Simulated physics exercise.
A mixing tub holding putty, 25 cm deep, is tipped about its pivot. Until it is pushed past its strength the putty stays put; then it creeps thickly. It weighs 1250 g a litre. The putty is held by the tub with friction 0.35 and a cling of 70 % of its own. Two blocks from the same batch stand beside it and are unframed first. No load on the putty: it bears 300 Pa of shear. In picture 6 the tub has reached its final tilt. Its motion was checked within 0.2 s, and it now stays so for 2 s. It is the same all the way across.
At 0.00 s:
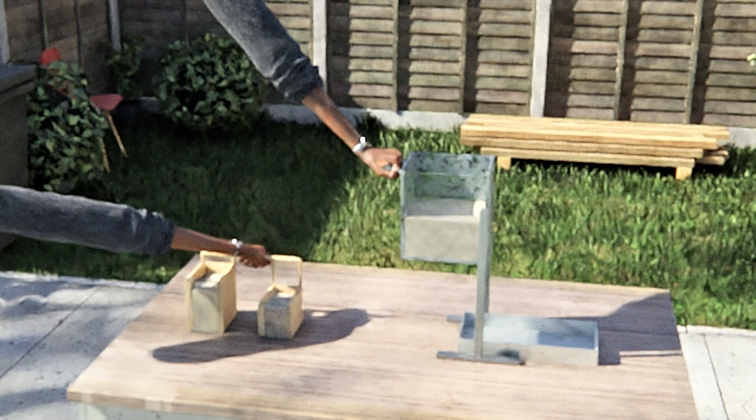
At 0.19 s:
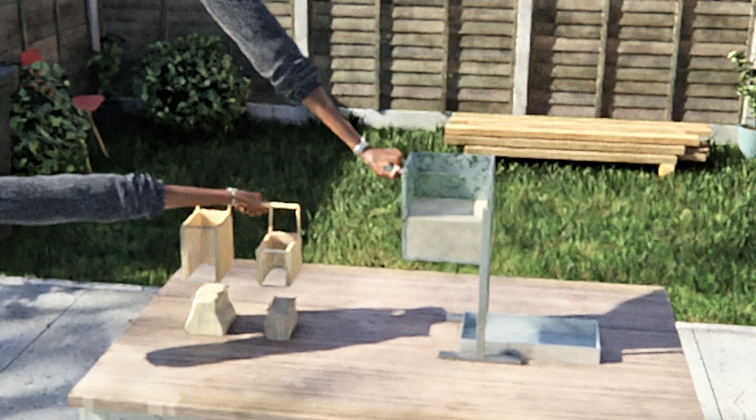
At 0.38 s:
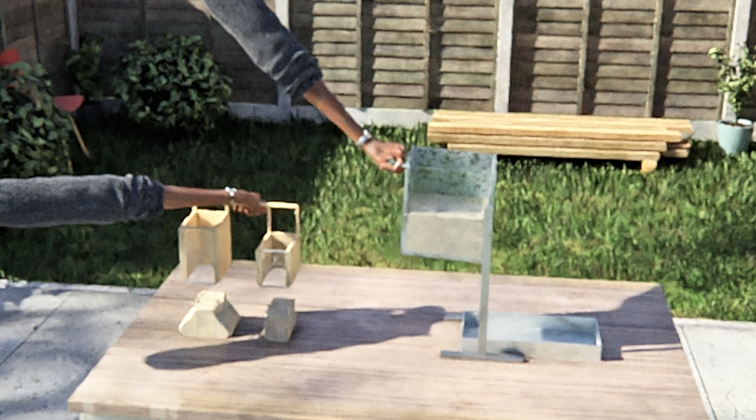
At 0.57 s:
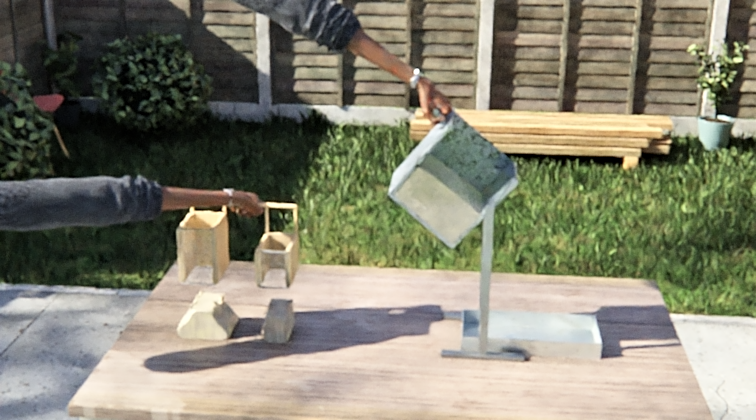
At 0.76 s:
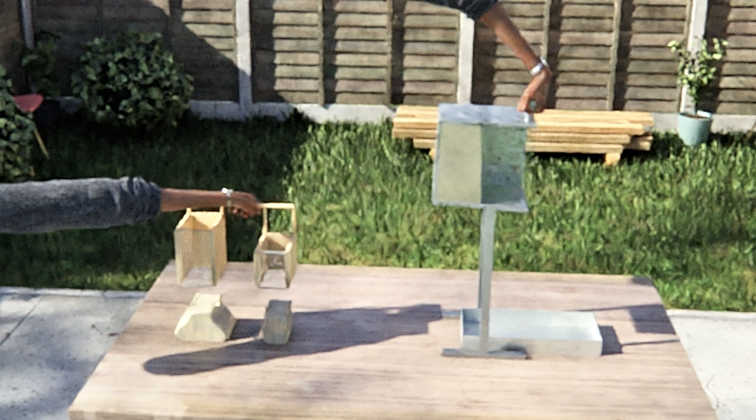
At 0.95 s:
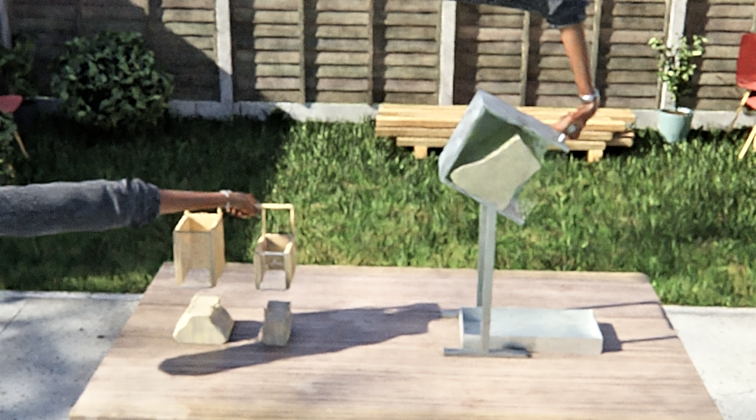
At first, one hand grips two small wooden moulds on a table while another holds a clear-sided tub of pale putty upright on a stand. The moulds lift away, leaving two blocks that slump, the left one more, then the tub is turned rightward past its side, its putty shifting inside.
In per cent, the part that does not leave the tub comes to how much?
The part that stays comes to roughly 0 %.
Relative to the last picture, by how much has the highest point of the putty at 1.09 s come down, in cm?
About 11 cm.
After 1.09 s, the tub is at 118 degrees and holds 45 %.
After 1.26 s, the tub is at 118 degrees and holds 7 %.
After 1.43 s, the tub is at 118 degrees and holds 0 %.
After 1.60 s, the tub is at 118 degrees and holds 0 %.
After 2.95 s, the tub is at 118 degrees and holds 0 %.
